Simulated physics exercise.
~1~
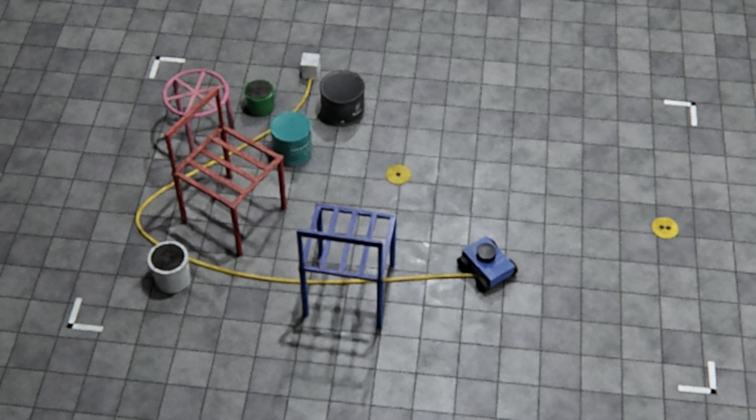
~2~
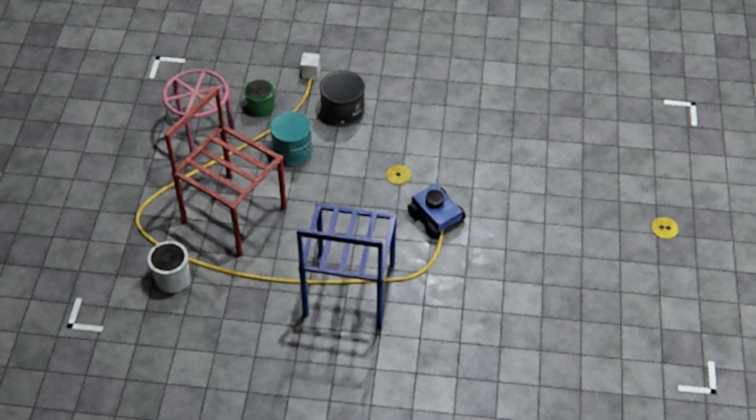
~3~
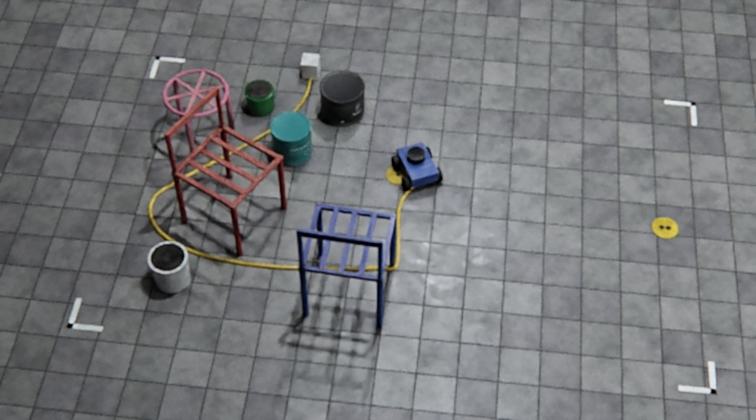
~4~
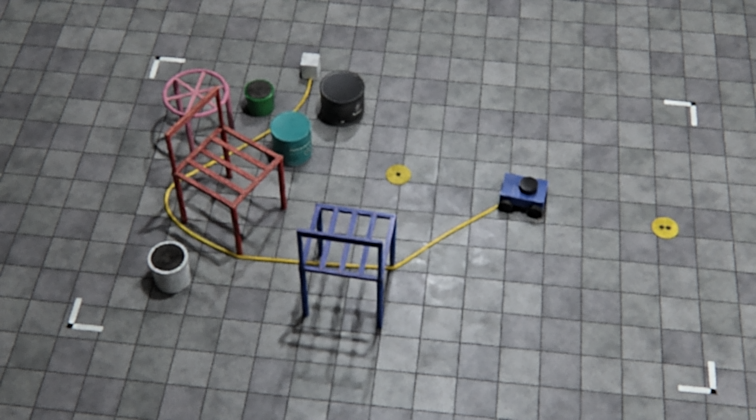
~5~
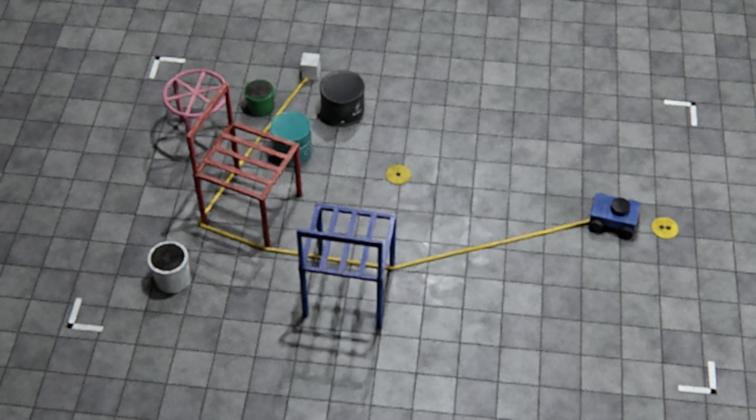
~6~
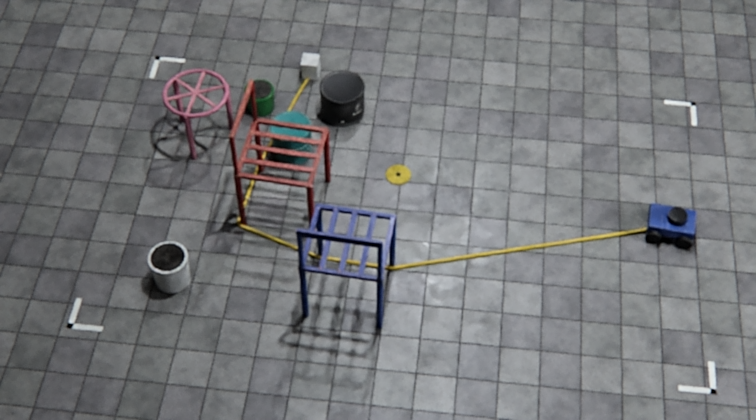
The clip opens on a grey tiled floor where a yellow lead winds from a small pale box among a red chair, a blue chair, a pink stool and several pots and bins to a little blue cart. The cart drives up and left to the nearer yellow mark, trailing the lead. It then turns and heads right toward the far mark, and the slack draws out. As the lead pulls straight, it drags the red chair rightward, while the blue chair stays put. The cart ends over the far mark, with the lead taut and still attached to the box.
